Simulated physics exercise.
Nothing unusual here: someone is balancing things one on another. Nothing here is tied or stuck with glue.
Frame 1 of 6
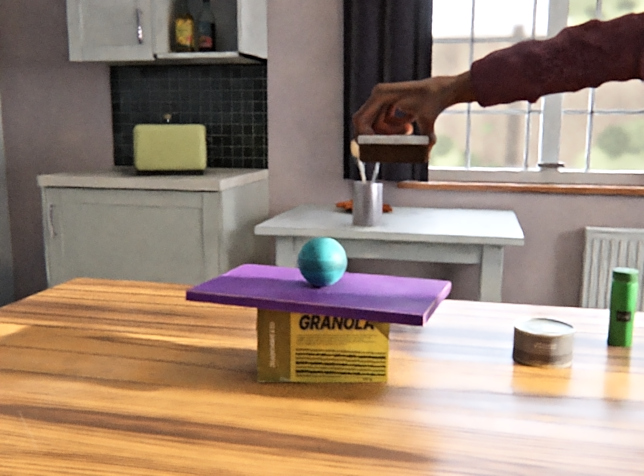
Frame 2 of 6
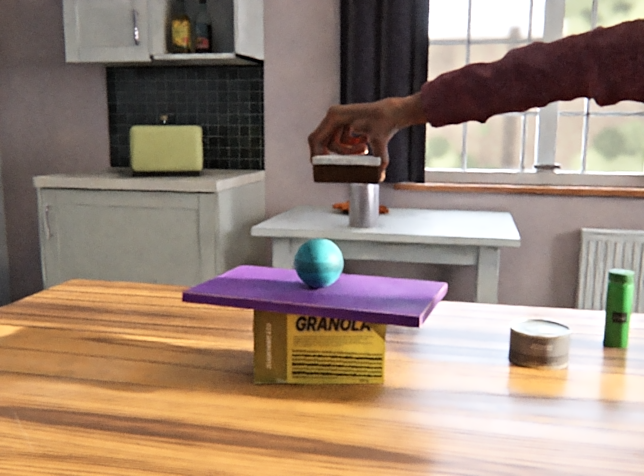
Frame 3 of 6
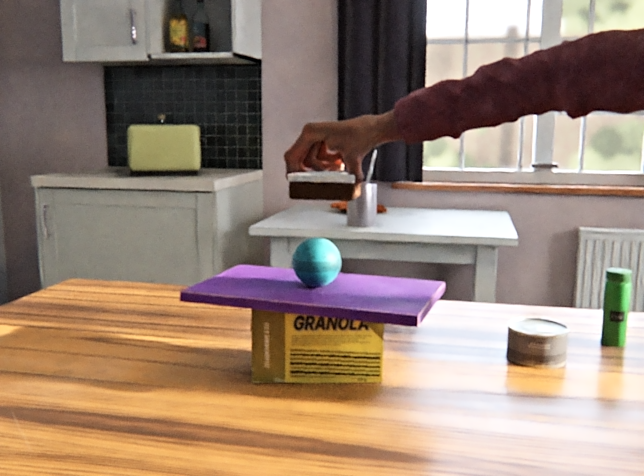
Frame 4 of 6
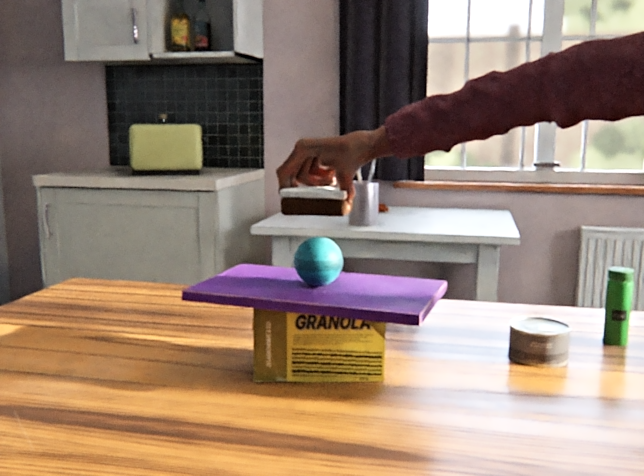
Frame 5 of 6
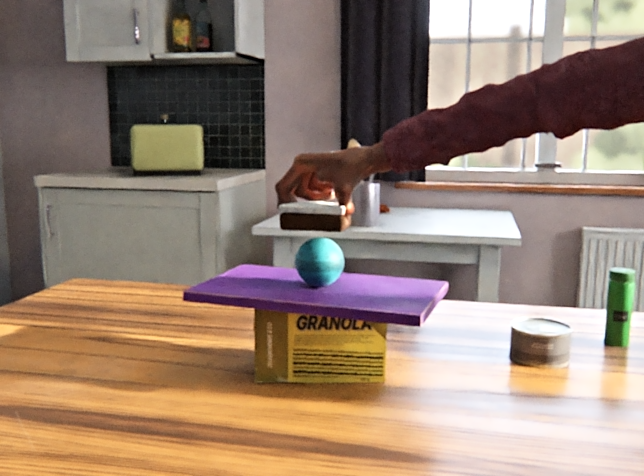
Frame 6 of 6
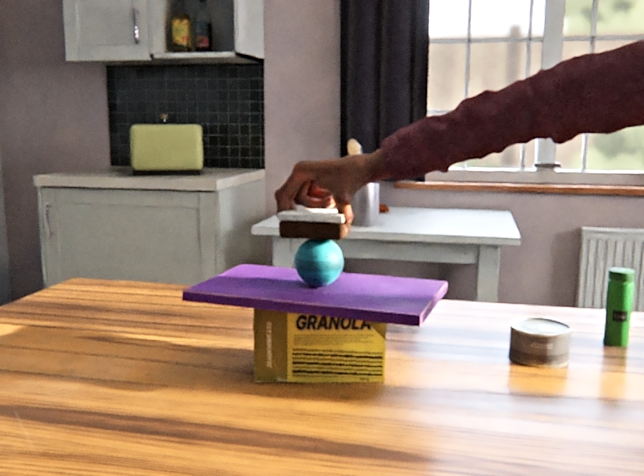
A hand carrying a brown sponge leftward, then lowering it onto a turquoise ball on a purple board atop a yellow box.
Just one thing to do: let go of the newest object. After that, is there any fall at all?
Yes, there is.
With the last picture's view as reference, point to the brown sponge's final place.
Near (258, 251).
Then, 0.40 s on from there, brown sponge turned 44° from how it was put near (287, 240).
Then, 0.70 s on from there, brown sponge now fallen.
Then, 1.90 s on from there, nothing new.
In the end, fallen, brown sponge; the other 5 unmoved. At the end, from the last picture's camera, brown sponge near (258, 251). The pile gives way.
